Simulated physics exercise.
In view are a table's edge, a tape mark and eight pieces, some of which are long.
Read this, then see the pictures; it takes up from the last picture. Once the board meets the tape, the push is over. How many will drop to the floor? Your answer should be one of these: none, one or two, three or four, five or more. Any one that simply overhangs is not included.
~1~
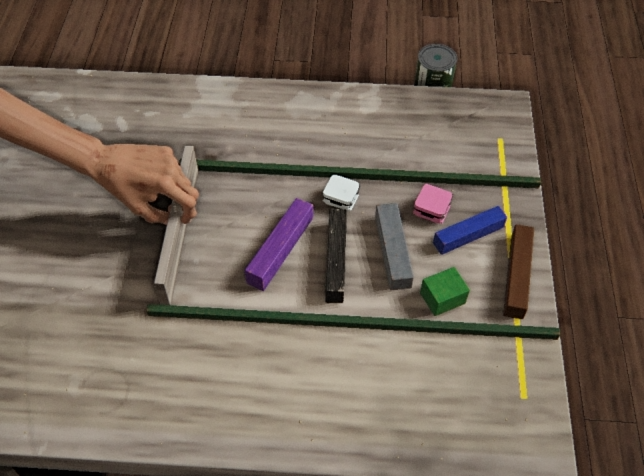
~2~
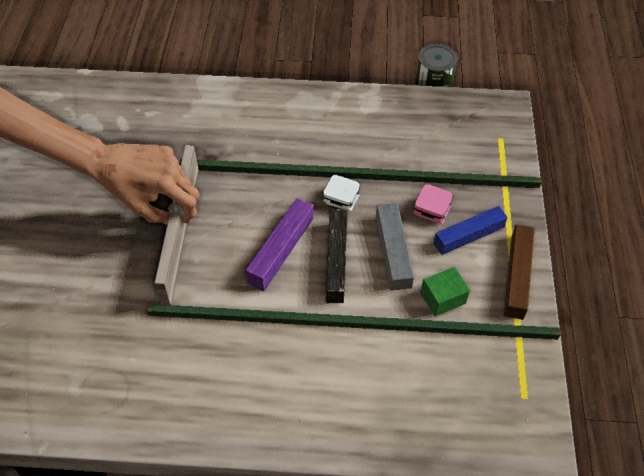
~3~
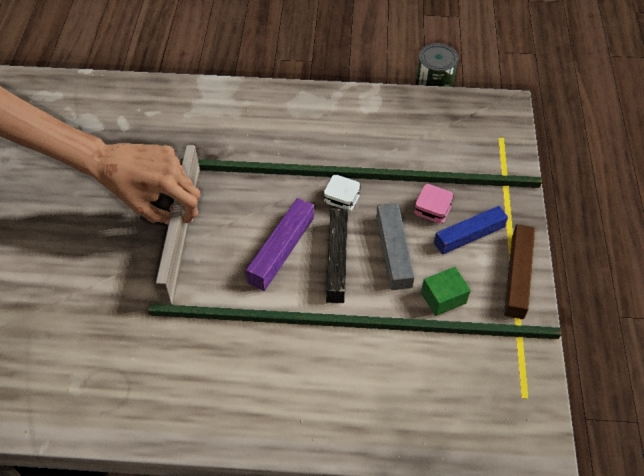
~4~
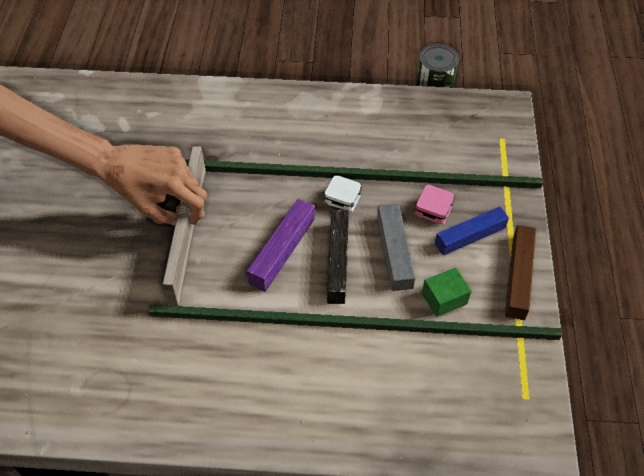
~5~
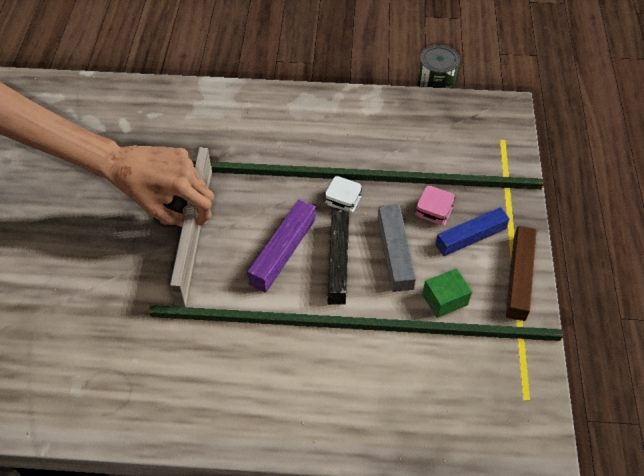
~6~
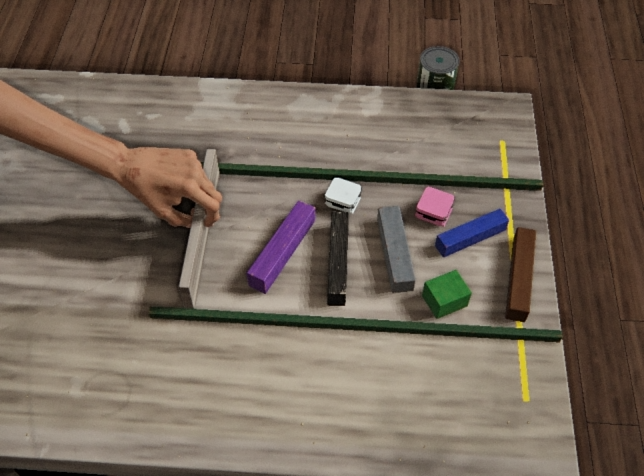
The count is five or more.
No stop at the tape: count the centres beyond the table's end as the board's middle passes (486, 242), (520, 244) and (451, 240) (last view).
2, 5 and 0.
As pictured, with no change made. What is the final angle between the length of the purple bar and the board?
The angle comes out near 0 degrees.
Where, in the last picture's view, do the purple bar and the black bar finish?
The purple bar stops around (526, 260); the black bar around (546, 270).
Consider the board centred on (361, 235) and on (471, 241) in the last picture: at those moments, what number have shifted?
By then 5, and 8.
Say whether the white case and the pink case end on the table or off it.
Result - white case holds its spot, pink case leaves the top.
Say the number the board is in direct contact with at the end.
It is in contact with 2.
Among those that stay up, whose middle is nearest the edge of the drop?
Going by centres, it is the black bar.
A little later, none off yet; brown stick at rest near (521, 274); blue bar at rest near (472, 233); green block at rest near (446, 294).
Next, none off yet; brown stick at rest near (521, 274); blue bar shifted a little near (503, 230); green block shifted about its own width near (472, 307).
When it is over, the number that fall off is five or more; down, grey bar, pink case, green block, blue bar and brown stick.
